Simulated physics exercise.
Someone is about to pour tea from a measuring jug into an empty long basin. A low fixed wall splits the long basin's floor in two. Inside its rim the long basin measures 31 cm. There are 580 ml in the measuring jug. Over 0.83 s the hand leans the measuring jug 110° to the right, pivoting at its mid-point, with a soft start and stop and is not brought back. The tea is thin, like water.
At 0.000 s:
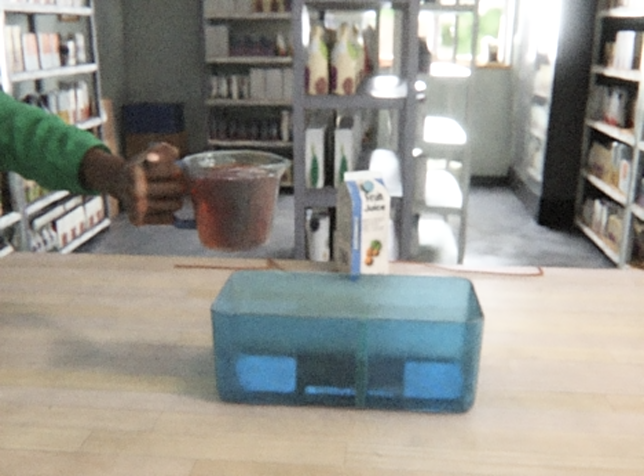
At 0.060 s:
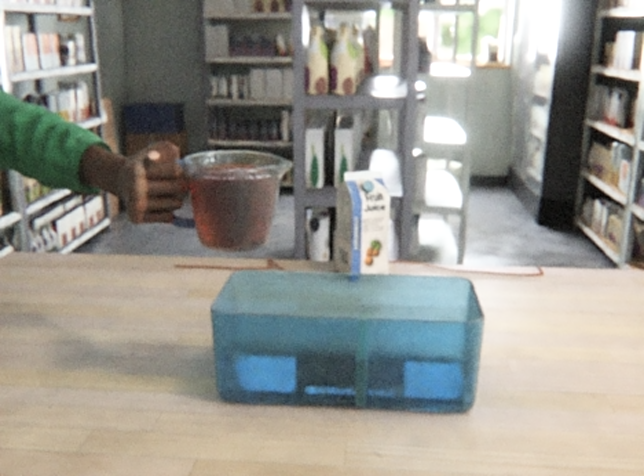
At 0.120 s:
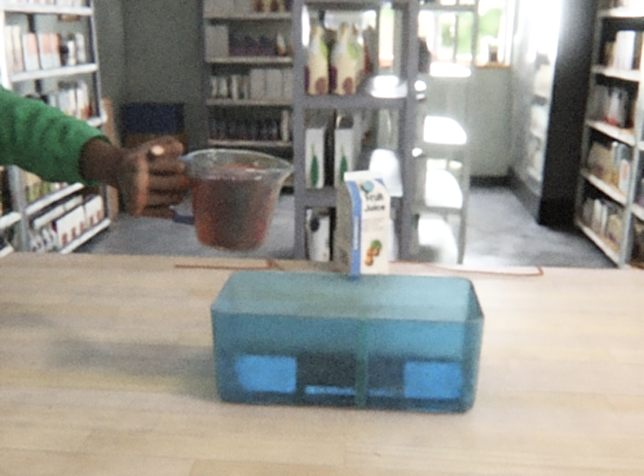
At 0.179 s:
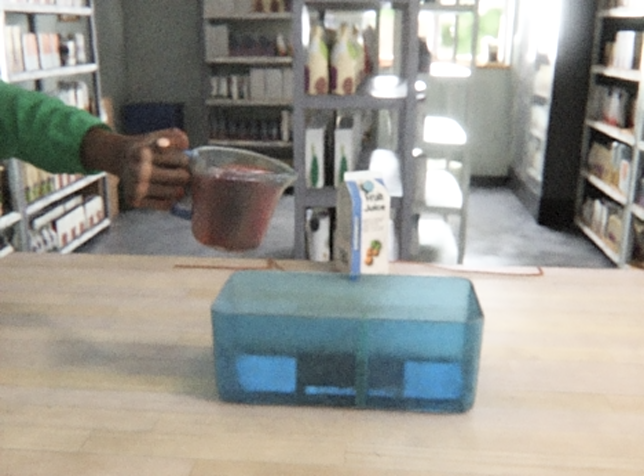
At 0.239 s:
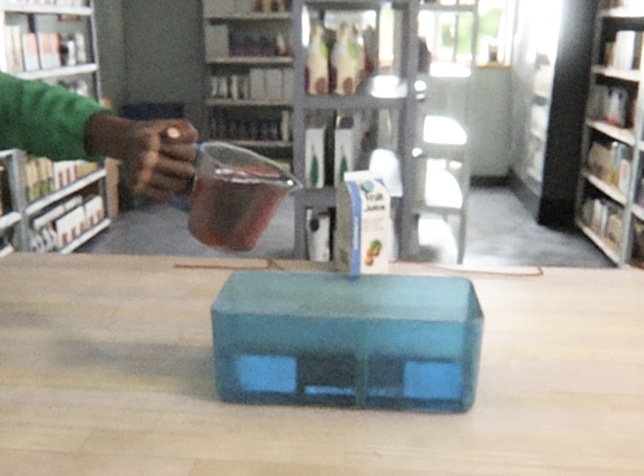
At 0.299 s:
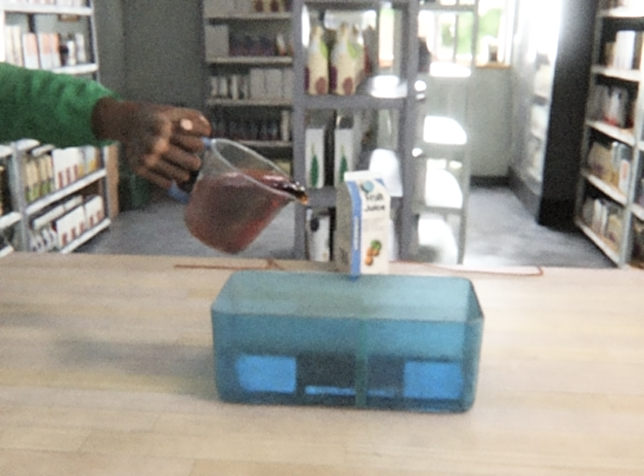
Hand in a green sleeve tilting a clear jug of reddish-brown liquid to the right above a blue basin on a table.
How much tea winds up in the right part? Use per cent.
About 3 per cent.
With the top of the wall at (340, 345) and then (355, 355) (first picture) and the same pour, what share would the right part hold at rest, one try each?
In turn about 40 and 20 per cent.
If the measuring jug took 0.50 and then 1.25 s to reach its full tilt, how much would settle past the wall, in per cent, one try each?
First 5, then 5 per cent.
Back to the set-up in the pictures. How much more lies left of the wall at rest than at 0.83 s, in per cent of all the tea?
Some 5 per cent.
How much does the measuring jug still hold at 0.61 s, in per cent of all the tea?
Near 42 in a hundred.
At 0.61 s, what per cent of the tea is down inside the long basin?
Some 36 per cent.
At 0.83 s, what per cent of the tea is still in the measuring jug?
About 4 per cent.
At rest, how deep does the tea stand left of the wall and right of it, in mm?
Left about 24 mm, right about 0 mm.
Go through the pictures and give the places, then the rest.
It leans 0°; its right rim is at (291, 163); the tea meets the walls at (191, 171) and (279, 173); the long basin's rim runs from (222, 291) to (477, 300); the wall's top is at (363, 335), in the first frame.
It leans 1°; its right rim is at (292, 164); the tea meets the walls at (192, 171) and (280, 174), in the second frame.
It leans 6°; its right rim is at (295, 169); the tea meets the walls at (194, 170) and (282, 175), in the third frame.
It leans 12°; its right rim is at (298, 176); the tea meets the walls at (198, 171) and (288, 177), in the fourth frame.
It leans 21°; its right rim is at (302, 186); the tea meets the walls at (199, 174) and (296, 180), in the fifth frame.
It leans 32°; its right rim is at (304, 199); the tea meets the walls at (200, 180) and (293, 190); 3 per cent is over the edge, in the sixth frame.
By 0.61 s the tilt is 92° and 42 per cent is still to pour, 34 is left of the wall and 1 right of it.
By 0.83 s the tilt is 110° and 4 per cent is still to pour, 89 is left of the wall and 1 right of it.
By 1.07 s the tilt is 110° and 0 per cent is still to pour, 94 is left of the wall and 3 right of it.
By 1.33 s the tilt is 110° and 0 per cent is still to pour, 94 is left of the wall and 3 right of it.
At rest 94 per cent lies left of the wall, 3 right of it and 3 outside.
